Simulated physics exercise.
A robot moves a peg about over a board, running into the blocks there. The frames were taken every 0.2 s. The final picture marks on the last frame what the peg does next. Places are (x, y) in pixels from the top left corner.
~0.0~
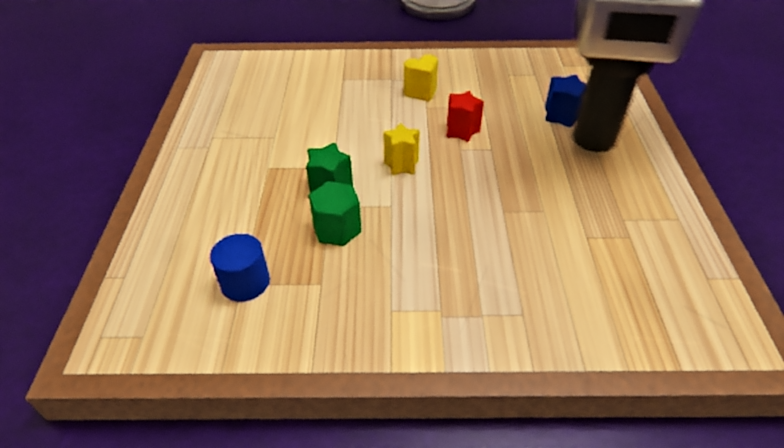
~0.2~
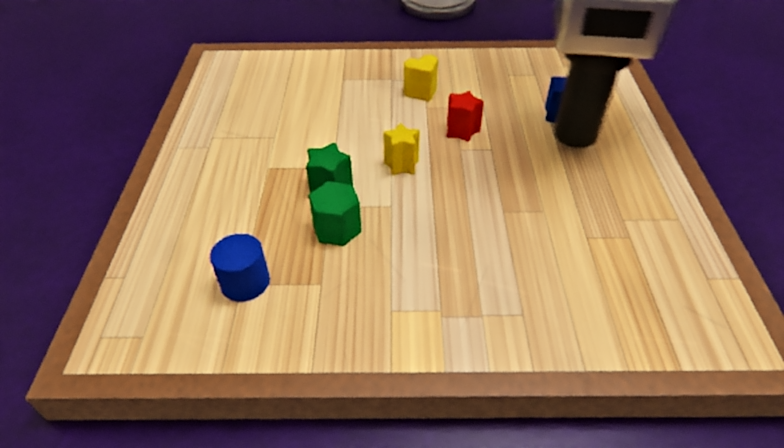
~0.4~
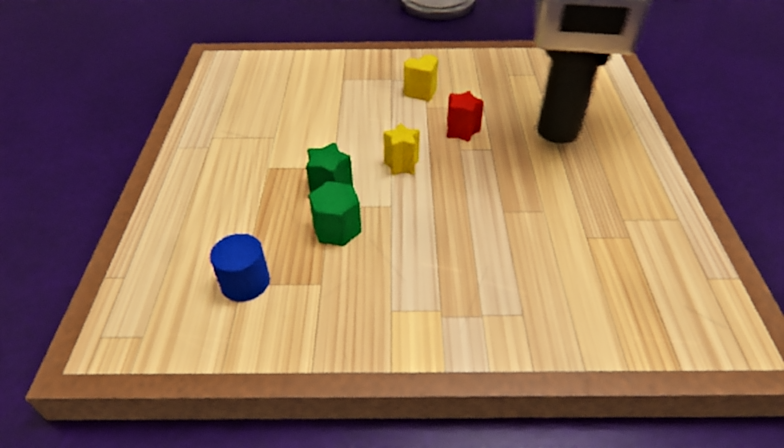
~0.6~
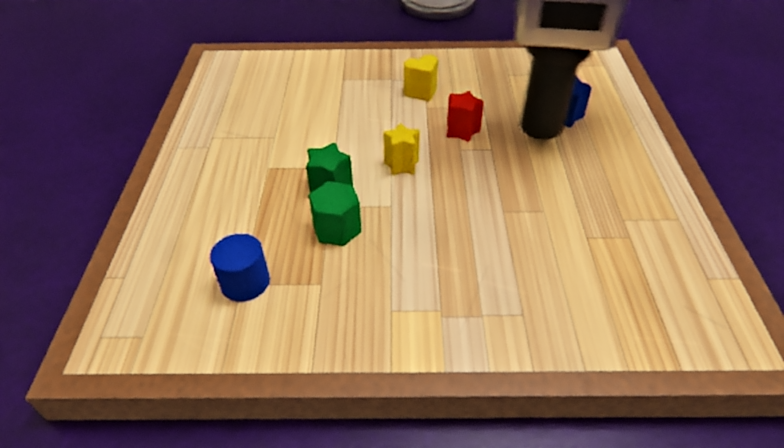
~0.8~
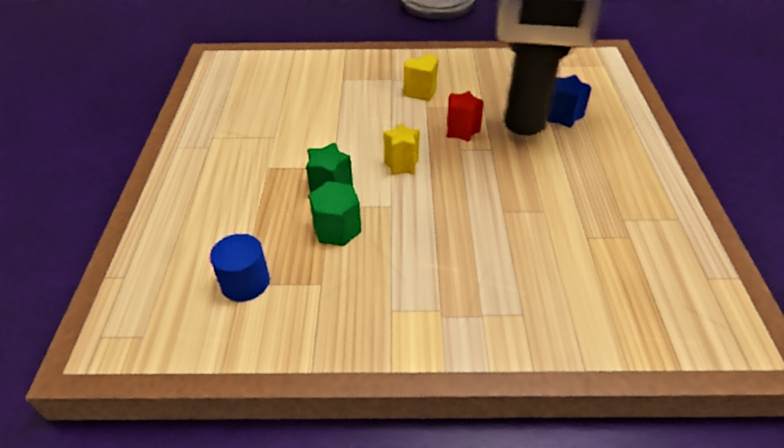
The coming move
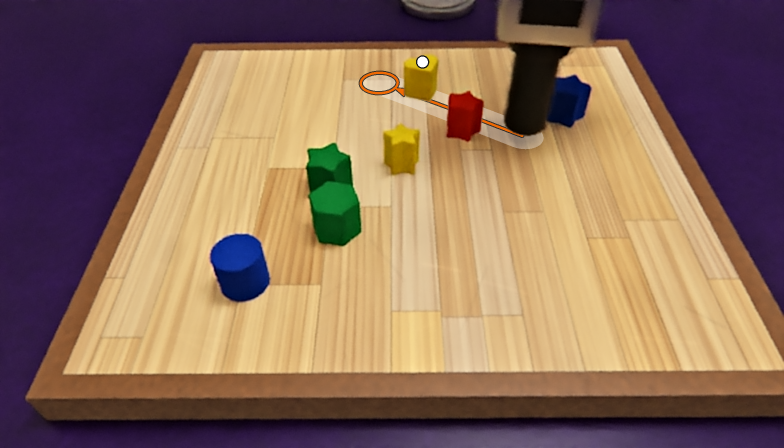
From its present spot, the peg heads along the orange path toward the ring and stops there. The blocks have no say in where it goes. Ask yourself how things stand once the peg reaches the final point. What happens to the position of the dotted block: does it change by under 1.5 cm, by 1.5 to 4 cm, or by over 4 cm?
By the end of the path, it will have gone past 4 cm.
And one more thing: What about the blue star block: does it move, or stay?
It keeps its position.
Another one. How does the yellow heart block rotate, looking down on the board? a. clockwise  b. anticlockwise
Option a.
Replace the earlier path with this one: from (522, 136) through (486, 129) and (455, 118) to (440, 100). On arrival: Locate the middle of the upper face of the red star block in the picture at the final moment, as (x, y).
Top centre: (427, 96).
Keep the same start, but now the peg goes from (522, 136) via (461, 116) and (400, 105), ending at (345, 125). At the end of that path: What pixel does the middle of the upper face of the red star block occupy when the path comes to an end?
For the centre of its top, I'd go with (430, 97).
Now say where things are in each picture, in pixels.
The first frame shows peg tip (594, 139); block tops, yellow heart block (423, 62); red star block (465, 100); blue star block (570, 84).
The second frame shows peg (576, 135); blocks unchanged.
The third frame shows peg (558, 131); blocks unchanged.
The fourth frame shows peg (541, 127); blocks unchanged.
The fifth frame shows peg (525, 123); yellow heart block (423, 62); red star block (465, 100); blue star block (570, 84).
Path on the board, from (522, 136) to (379, 83); the dot is on the yellow heart block.
On the path given first. One third of the way, peg (472, 104); red star block (444, 98), turned 50° anticlockwise.
Two thirds of the way, peg (423, 86); yellow heart block (409, 52), turned 45° clockwise; red star block (438, 97), turned 85° anticlockwise.
At the end, peg (379, 71); yellow heart block (388, 37), turned 90° clockwise; red star block (438, 97), turned 85° anticlockwise; blue star block in place.
